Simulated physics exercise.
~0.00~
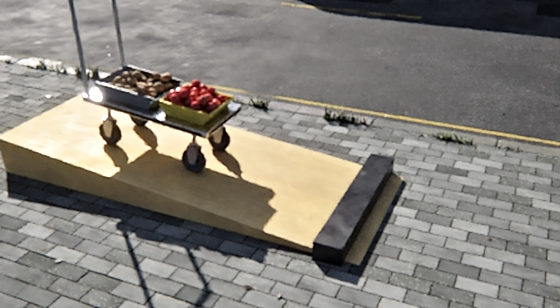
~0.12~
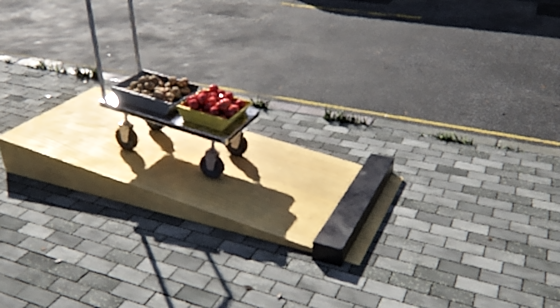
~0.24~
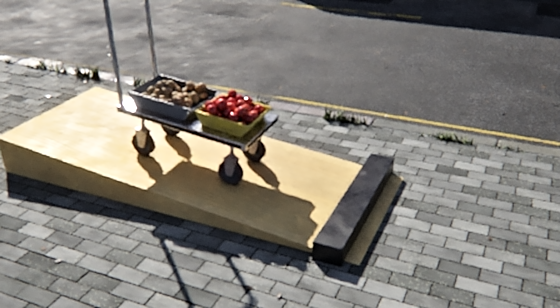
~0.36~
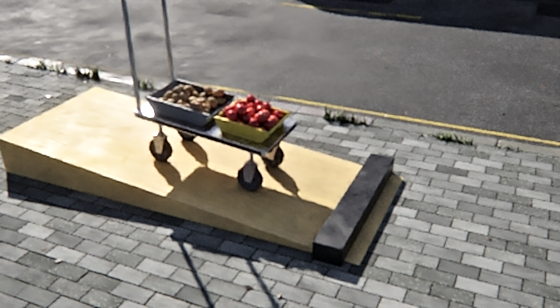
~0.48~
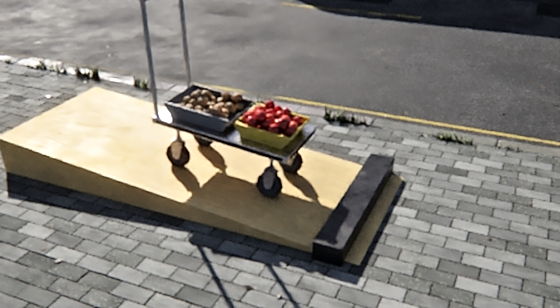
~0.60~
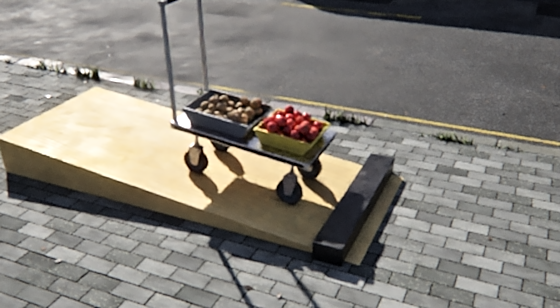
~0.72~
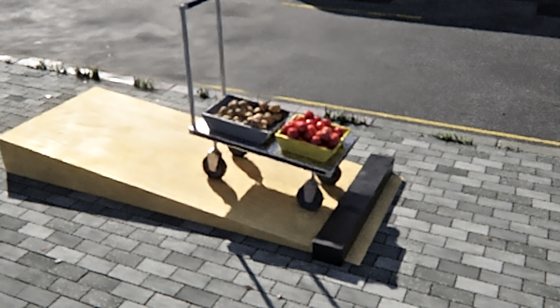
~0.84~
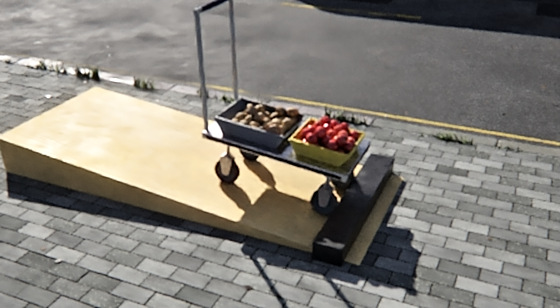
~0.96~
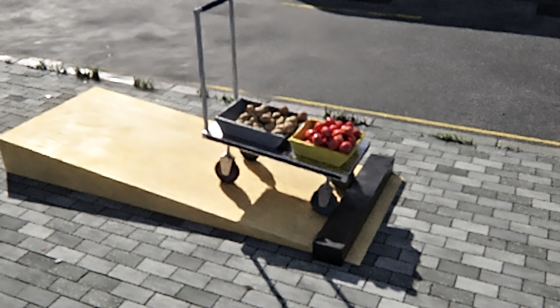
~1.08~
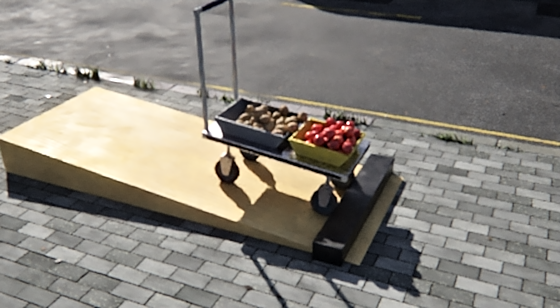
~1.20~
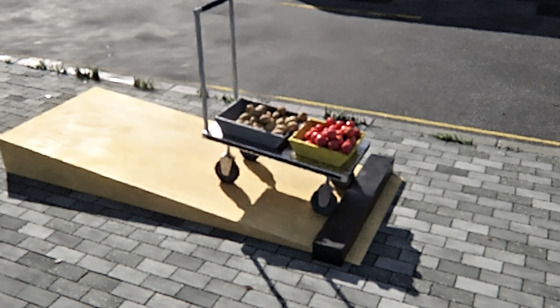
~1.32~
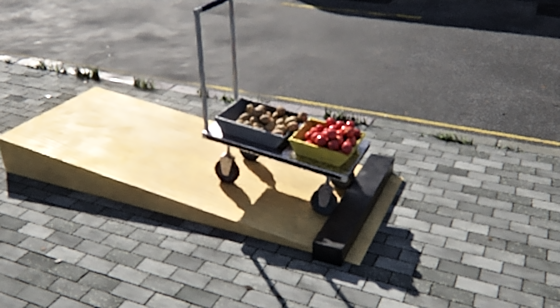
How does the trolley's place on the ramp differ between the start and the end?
At the start the trolley is further left, on the higher part of the ramp. At the end it stands further right and lower down, up against the dark sill.
